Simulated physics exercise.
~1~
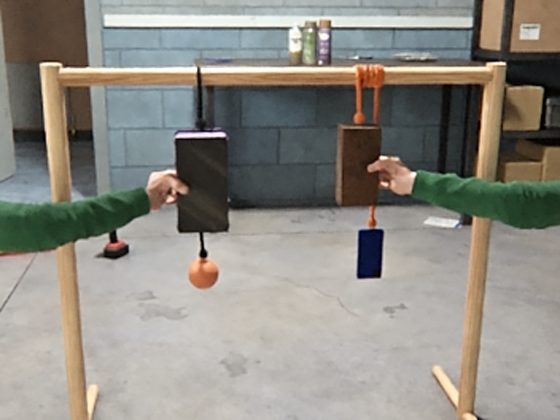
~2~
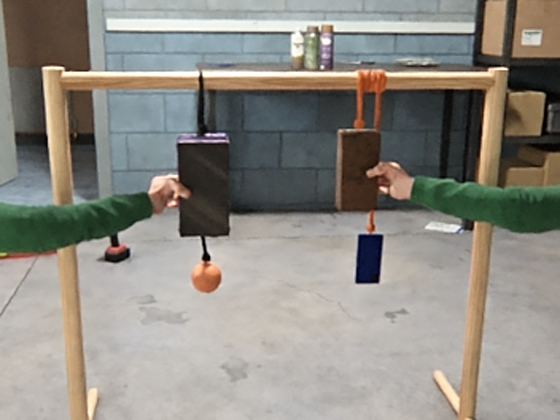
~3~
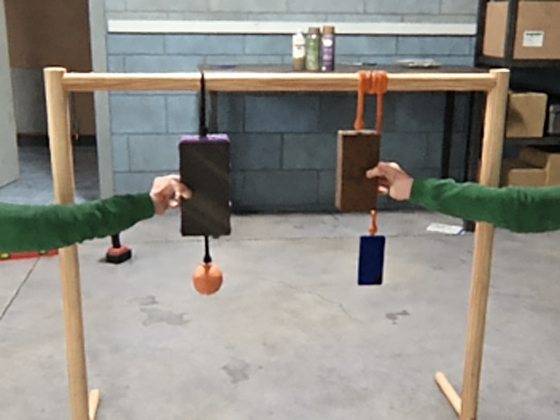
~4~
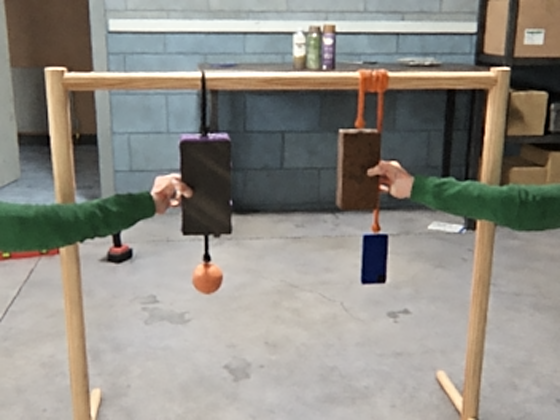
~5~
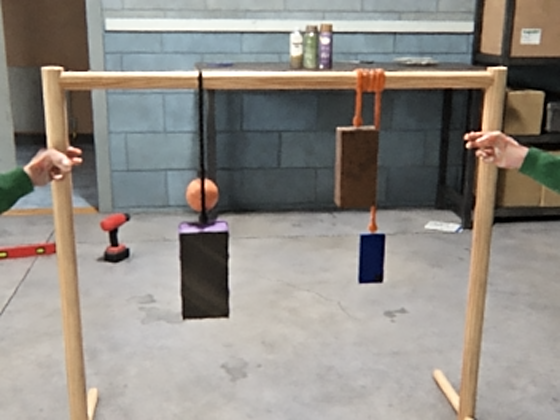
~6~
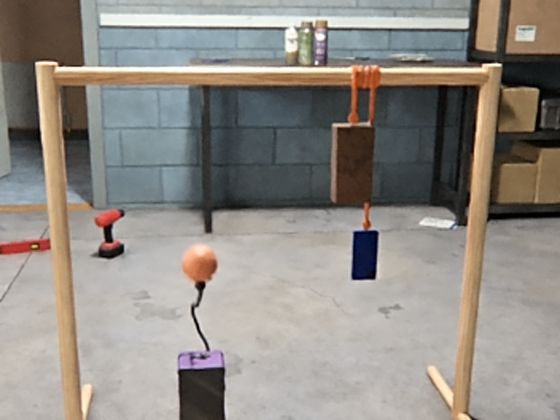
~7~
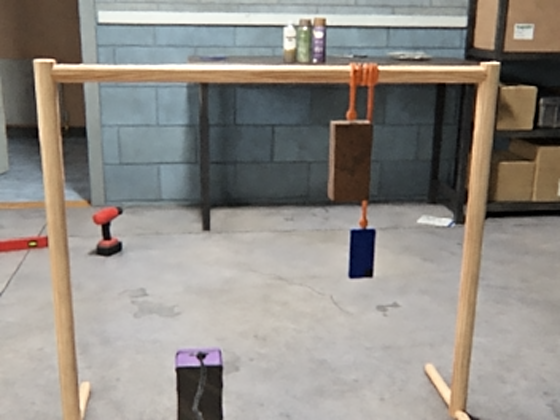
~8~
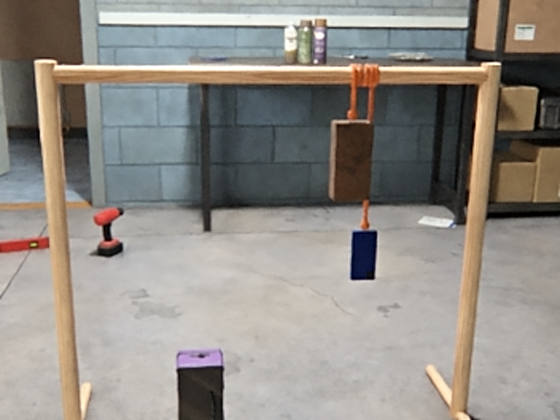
Two hands in green sleeves steady a dark, purple-edged case at left and a brown brick at right, both hanging from a wooden rail in a workshop, viewed from the front by a slightly swaying camera. An orange ball dangles beneath the case on black cord, and a blue phone-like slab hangs below the brick on orange rope looped over the rail. The hands let go and draw back to the posts. The case drops, its cord slipping from the rail as the ball rises, then falls after it. The case ends upright on the floor, while brick and slab stay hanging.
